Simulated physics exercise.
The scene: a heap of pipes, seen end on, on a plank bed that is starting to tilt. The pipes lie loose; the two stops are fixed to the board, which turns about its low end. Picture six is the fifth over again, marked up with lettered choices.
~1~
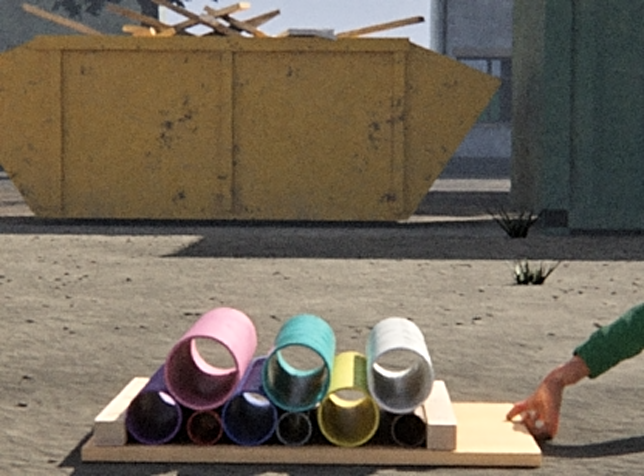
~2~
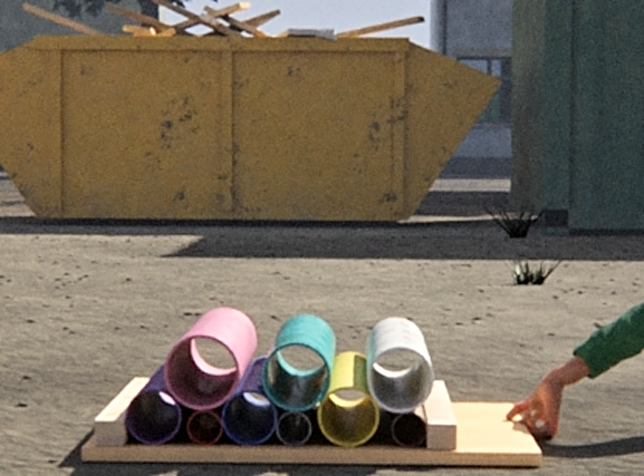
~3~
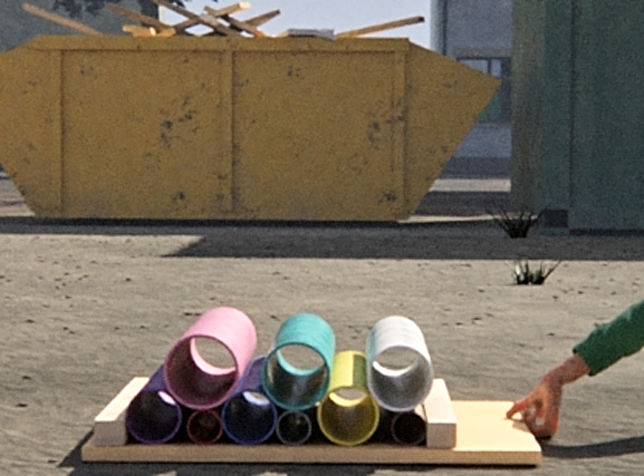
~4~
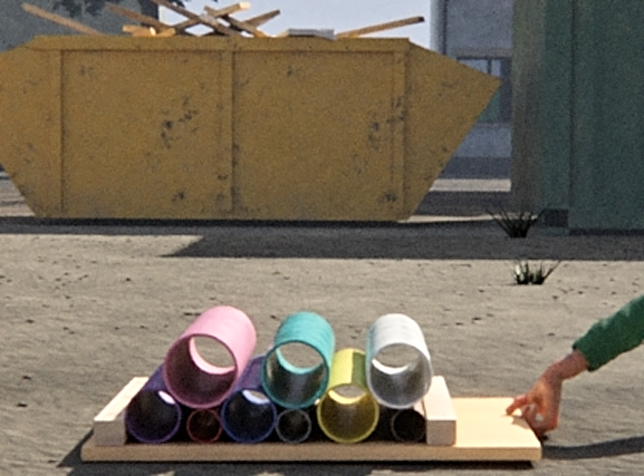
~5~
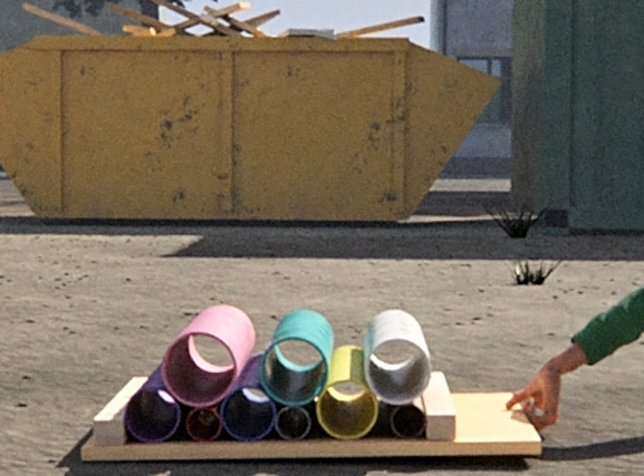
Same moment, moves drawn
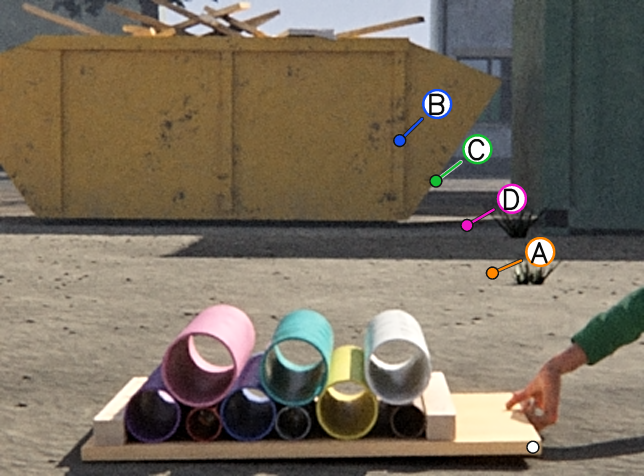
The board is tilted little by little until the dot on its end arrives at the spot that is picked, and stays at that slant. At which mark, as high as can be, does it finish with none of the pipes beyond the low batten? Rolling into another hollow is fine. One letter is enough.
At most to C.
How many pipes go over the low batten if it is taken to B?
The count is two.
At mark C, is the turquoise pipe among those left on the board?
Yes, with C.
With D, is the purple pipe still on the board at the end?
The purple pipe: Yes.
On the copy, A at (493, 273); B at (400, 141); C at (436, 181); D at (467, 225); the white dot at (533, 447).
On C. First, board at 20°.
Then, board at 38°.
Finally, board at 38°, none over the low batten.
By contrast, A none over the low batten; B two over the low batten (pink, turquoise); D none over the low batten.
